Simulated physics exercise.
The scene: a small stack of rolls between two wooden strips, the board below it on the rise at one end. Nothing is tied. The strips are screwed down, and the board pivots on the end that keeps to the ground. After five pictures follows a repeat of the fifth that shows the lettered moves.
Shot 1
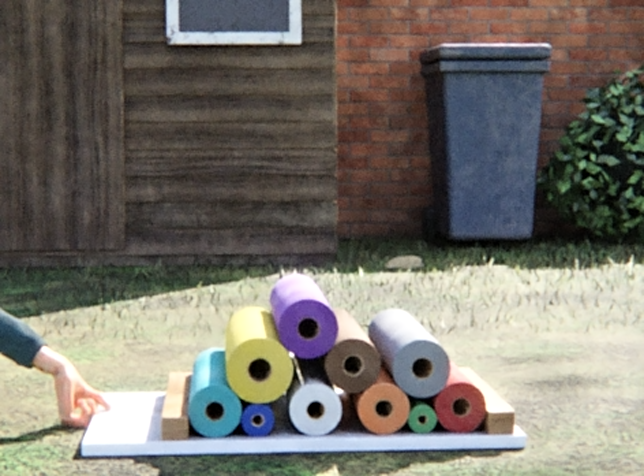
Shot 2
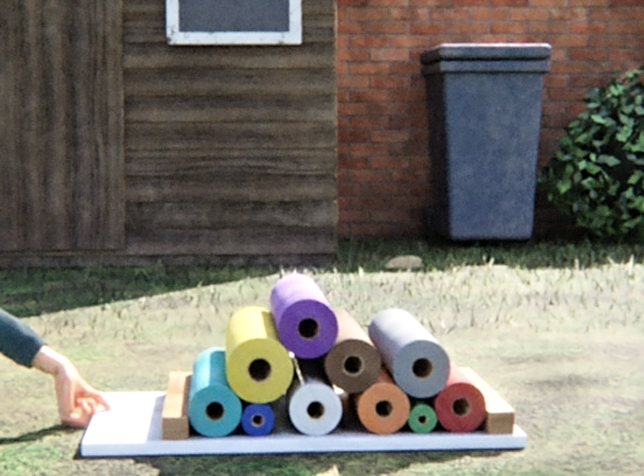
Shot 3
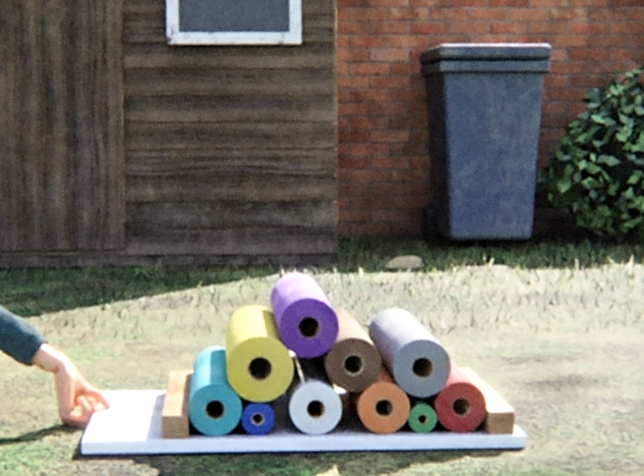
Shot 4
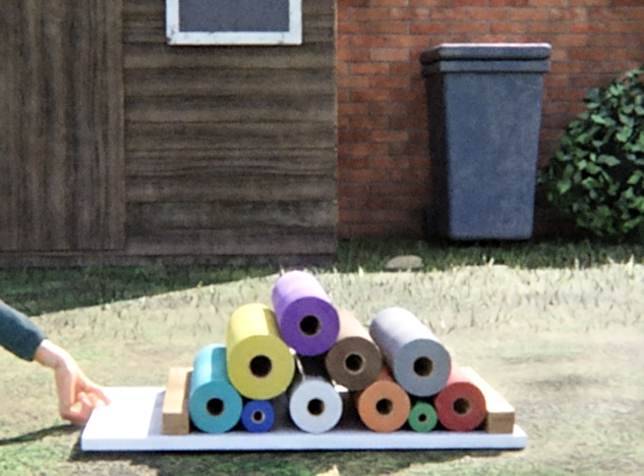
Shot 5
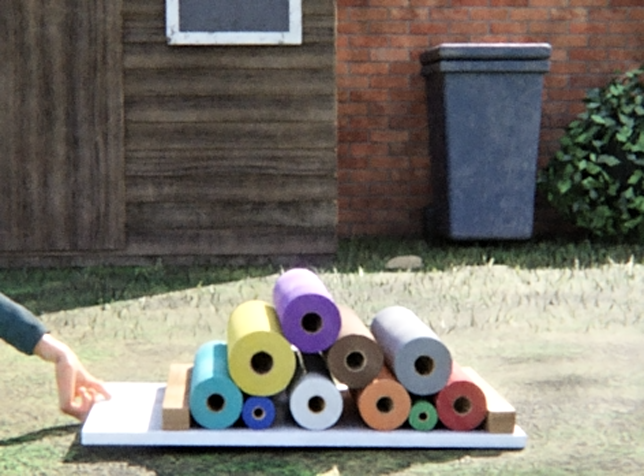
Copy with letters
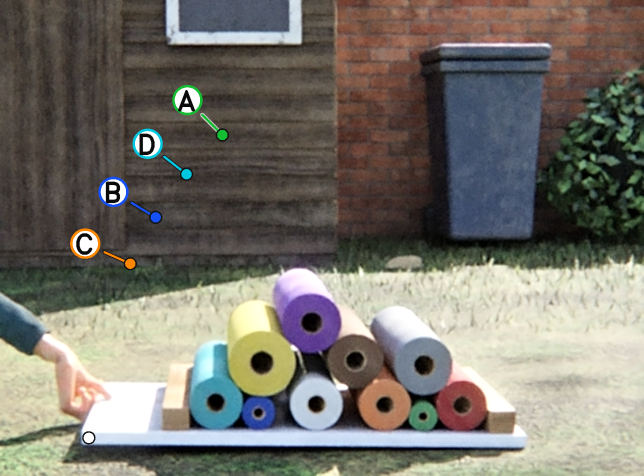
Stacked colourful rolls between wooden strips tilting very slightly as a hand at left slowly raises one end of a white board.
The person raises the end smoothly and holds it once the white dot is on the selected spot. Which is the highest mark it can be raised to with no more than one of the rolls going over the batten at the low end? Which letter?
It can be raised to D.
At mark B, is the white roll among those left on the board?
Yes.
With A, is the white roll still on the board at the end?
Yes, with A.
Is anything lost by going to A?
Yes.
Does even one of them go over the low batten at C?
At C: No.
On the marked copy, A at (223, 135); B at (156, 217); C at (131, 264); D at (187, 174); the white dot at (89, 438).
With D. Early on, board at 20°.
Further on, board at 38°.
At the end, board at 39°, none over the low batten.
As for the rest, A four over the low batten (grey, brown, yellow, purple); B none over the low batten; C none over the low batten.
